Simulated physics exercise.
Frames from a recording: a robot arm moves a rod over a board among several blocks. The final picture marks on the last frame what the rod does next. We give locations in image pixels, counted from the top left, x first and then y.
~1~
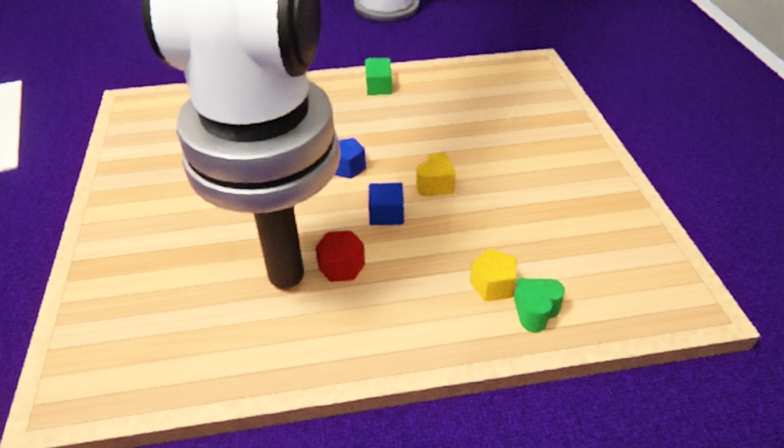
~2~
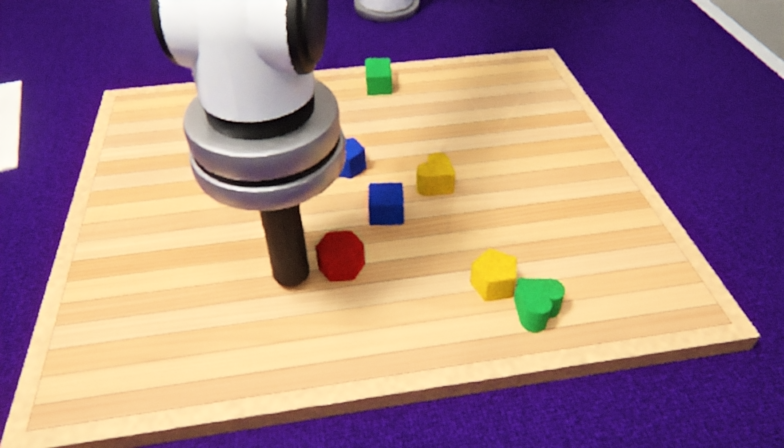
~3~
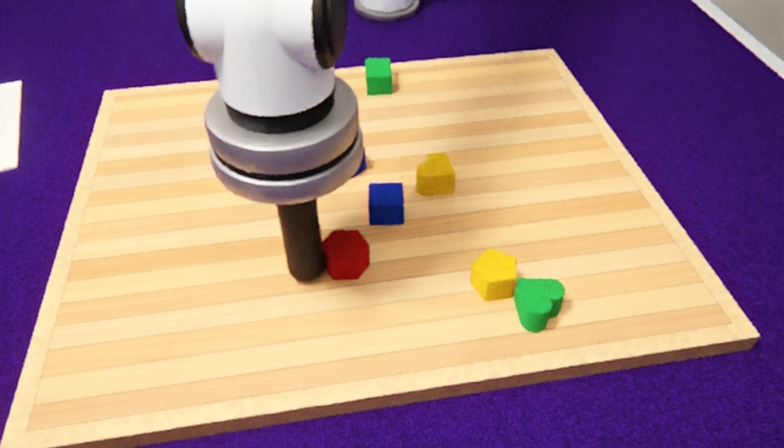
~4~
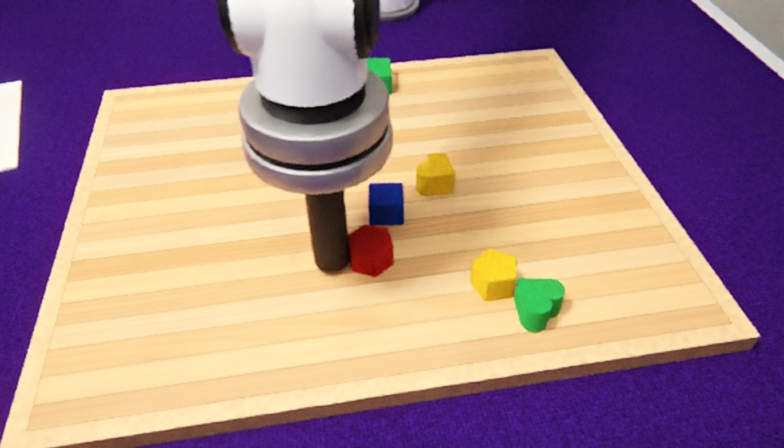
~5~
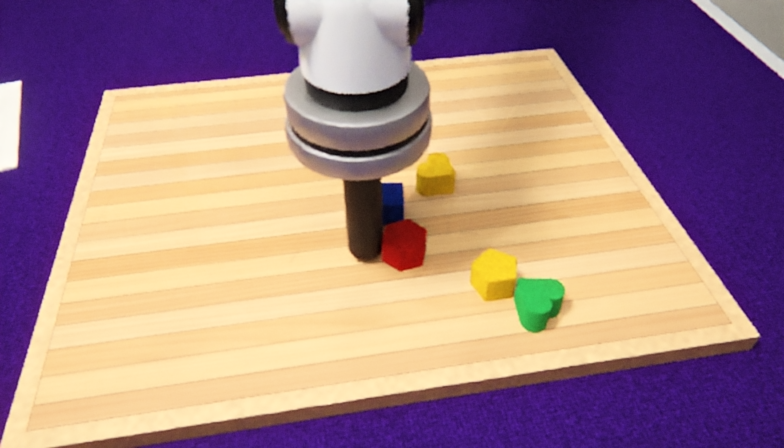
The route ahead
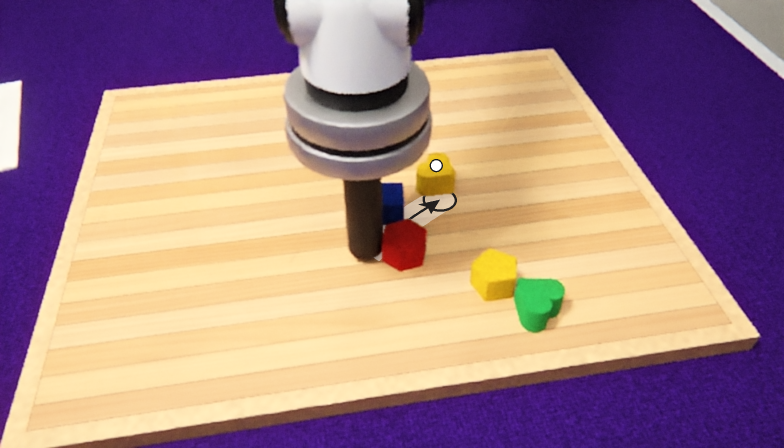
A robot arm's black rod slid right across a wooden board until it met a red block, then pushed it right and slightly away, past a blue block, while the yellow and green blocks stayed still.
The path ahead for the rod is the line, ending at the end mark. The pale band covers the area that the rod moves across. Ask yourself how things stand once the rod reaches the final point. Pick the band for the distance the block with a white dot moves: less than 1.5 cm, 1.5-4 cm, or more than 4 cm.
The under 1.5 cm band.
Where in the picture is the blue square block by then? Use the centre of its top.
Close to (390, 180).
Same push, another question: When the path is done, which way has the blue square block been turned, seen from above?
It ends up turned anticlockwise.
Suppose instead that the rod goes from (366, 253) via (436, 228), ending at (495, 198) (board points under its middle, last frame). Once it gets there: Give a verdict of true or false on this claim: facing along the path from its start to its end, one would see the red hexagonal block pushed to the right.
This is true.
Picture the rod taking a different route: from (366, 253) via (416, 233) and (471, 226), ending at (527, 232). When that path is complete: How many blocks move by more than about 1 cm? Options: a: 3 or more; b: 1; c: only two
I choose b.
Drawn move, from (366, 253) via (403, 224), ending at (440, 200); the dot is on the yellow heart-shaped block.
On the path given first. One third of the way, rod (392, 227); blue square block (387, 190); red hexagonal block (418, 233), turned 25° clockwise.
Two thirds of the way, rod (416, 209); blue square block (390, 180), turned 35° anticlockwise; red hexagonal block (419, 233), turned 25° clockwise.
At the end, rod (440, 194); blue square block (390, 180), turned 40° anticlockwise; red hexagonal block (419, 233), turned 25° clockwise; yellow heart-shaped block (438, 160).
